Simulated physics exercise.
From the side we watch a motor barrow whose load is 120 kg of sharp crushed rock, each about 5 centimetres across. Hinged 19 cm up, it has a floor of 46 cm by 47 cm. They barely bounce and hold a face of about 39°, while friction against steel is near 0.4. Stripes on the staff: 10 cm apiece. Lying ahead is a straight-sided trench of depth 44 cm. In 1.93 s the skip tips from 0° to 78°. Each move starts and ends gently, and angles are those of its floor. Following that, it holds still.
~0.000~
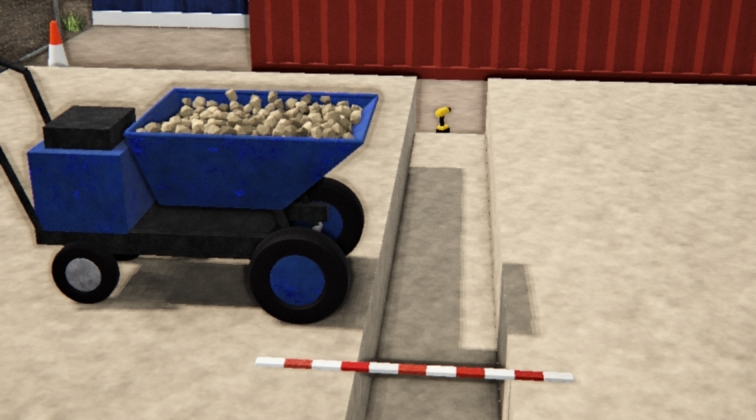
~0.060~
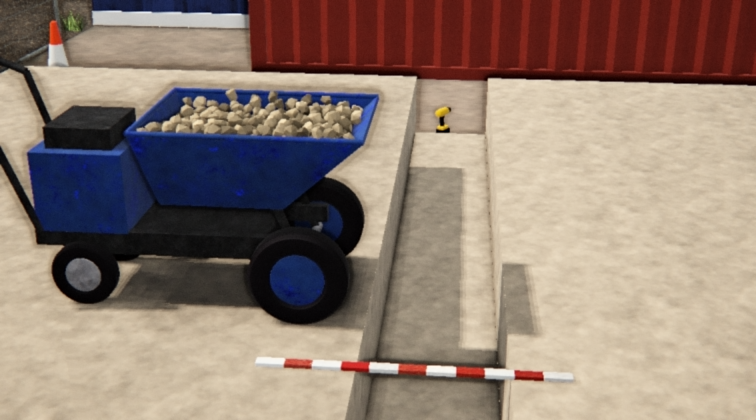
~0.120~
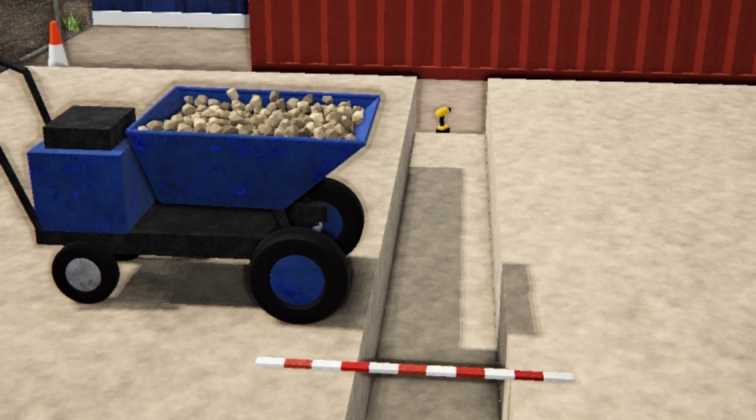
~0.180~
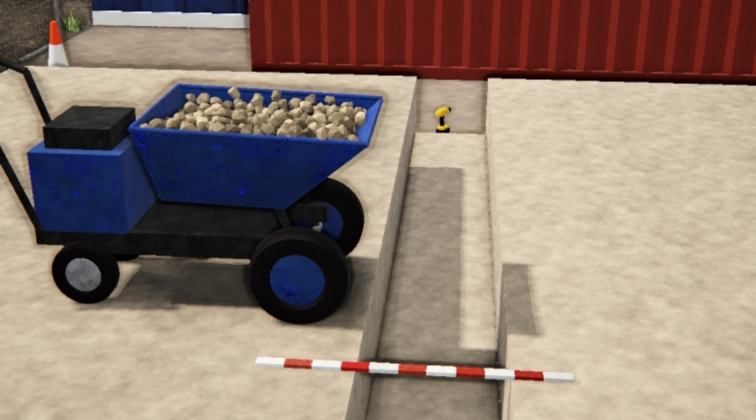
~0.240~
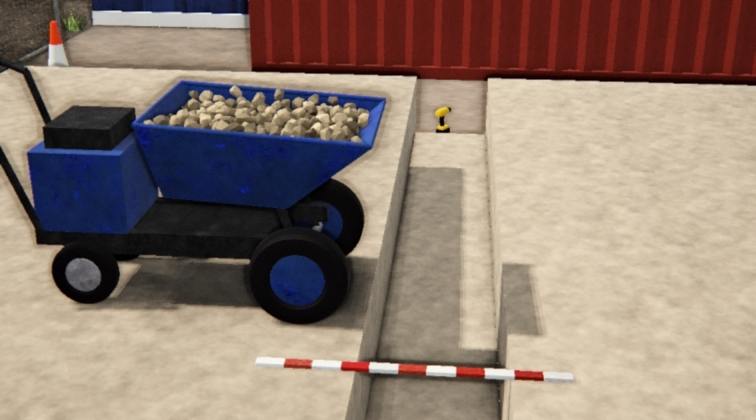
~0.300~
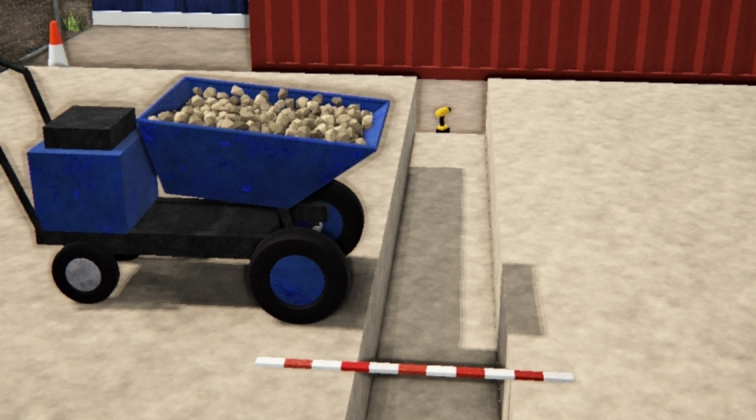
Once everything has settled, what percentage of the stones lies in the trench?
I would say 81 percent.
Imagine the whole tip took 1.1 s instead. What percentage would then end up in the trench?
Around 75 per cent would end in the trench.
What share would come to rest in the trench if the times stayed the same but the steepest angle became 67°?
In that case some 80 per cent.
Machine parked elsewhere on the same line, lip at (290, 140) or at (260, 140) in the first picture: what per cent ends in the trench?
About 100 per cent from the first spot, about 100 from the second.
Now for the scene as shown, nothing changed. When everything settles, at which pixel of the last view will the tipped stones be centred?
The resting stones are centred at roughly (472, 372).
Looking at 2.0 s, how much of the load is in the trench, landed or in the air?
I'd put it near 60 per cent.
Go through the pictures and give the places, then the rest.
Lip at (363, 142), floor tilted 0°, highest stones at (304, 108), in the first picture.
Lip at (363, 143), floor tilted 0°, highest stones at (304, 108); the stones move at 0.1 m/s on average, in the second picture.
The skip is at 1°, its lip at (365, 143); the top of the load is at (305, 108); the stones move at 0.1 m/s on average, in the third picture.
The skip is at 2°, its lip at (368, 145); the top of the load is at (295, 108); the stones move at 0.2 m/s on average, in the fourth picture.
The skip is at 3°, its lip at (372, 147); the top of the load is at (270, 106); the stones move at 0.2 m/s on average, in the fifth picture.
Lip at (376, 149), floor tilted 5°, highest stones at (228, 101); the stones move at 0.3 m/s on average, in the sixth picture.
After 1.5 s the floor is at 66°; 97 % in the skip, 3 % in the trench; the foremost stones are at (486, 299).
After 2.0 s the floor is at 78°; 22 % in the skip, 59 % in the trench, 19 % past the trench; the foremost stones are at (600, 291).
After 2.4 s the floor is at 78°; 1 % in the skip, 80 % in the trench, 19 % past the trench; the foremost stones are at (633, 299).
After 4.3 s the floor is at 78°; 0 % in the skip, 81 % in the trench, 19 % past the trench; the foremost stones are at (634, 299).
